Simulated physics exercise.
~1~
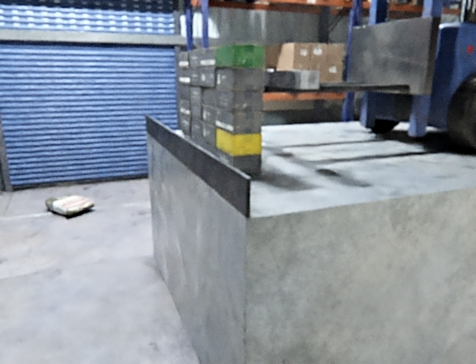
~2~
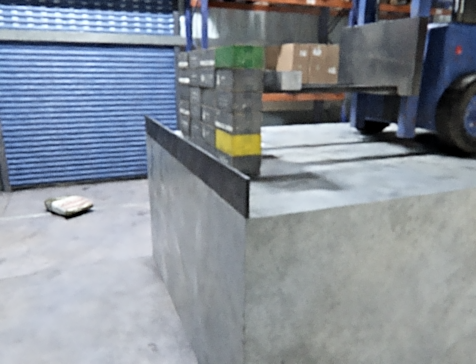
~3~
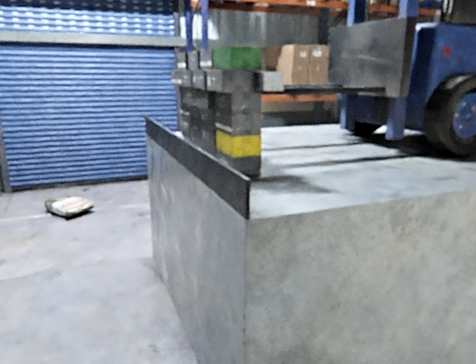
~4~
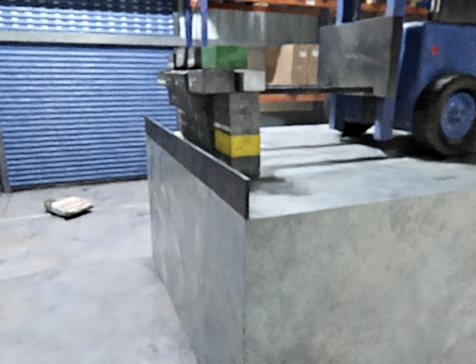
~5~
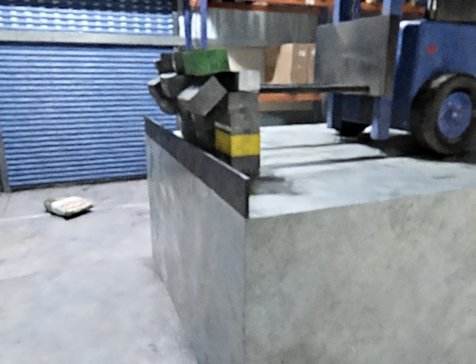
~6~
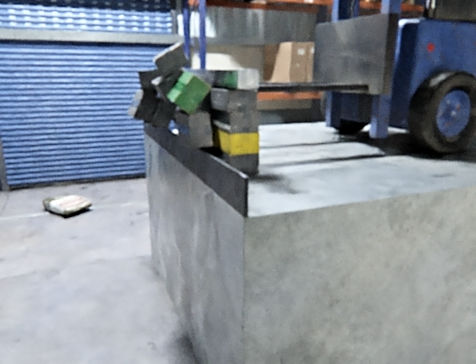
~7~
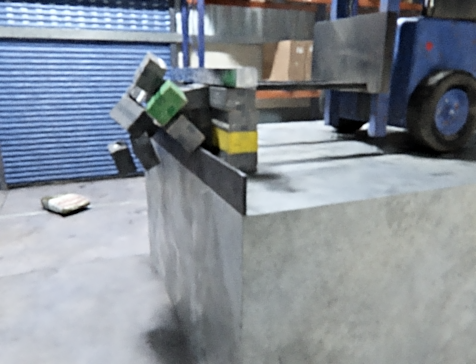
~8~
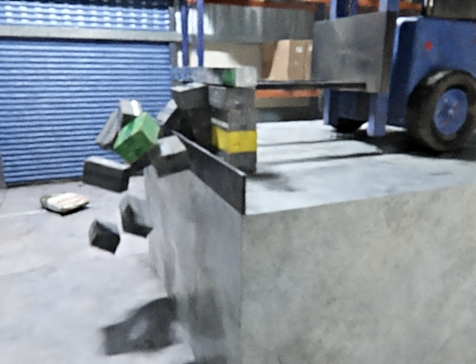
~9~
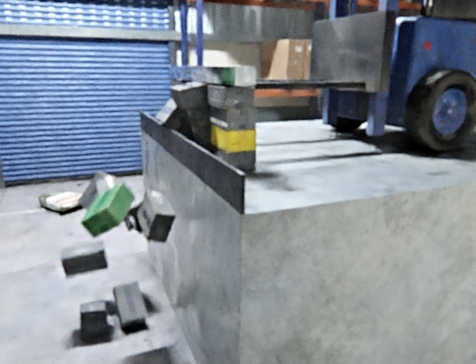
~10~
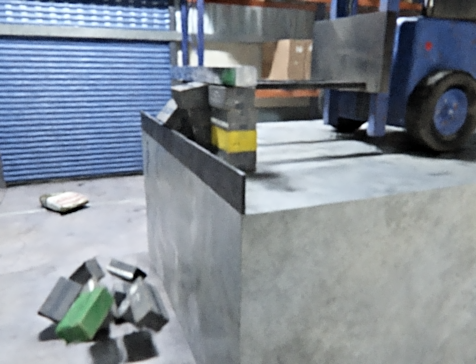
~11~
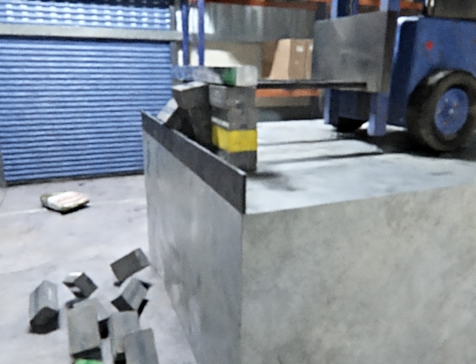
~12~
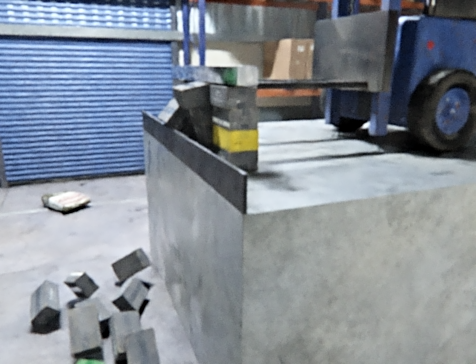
A blue lift truck pushes stacked blocks leftward, and several tumble off the ledge onto the floor.
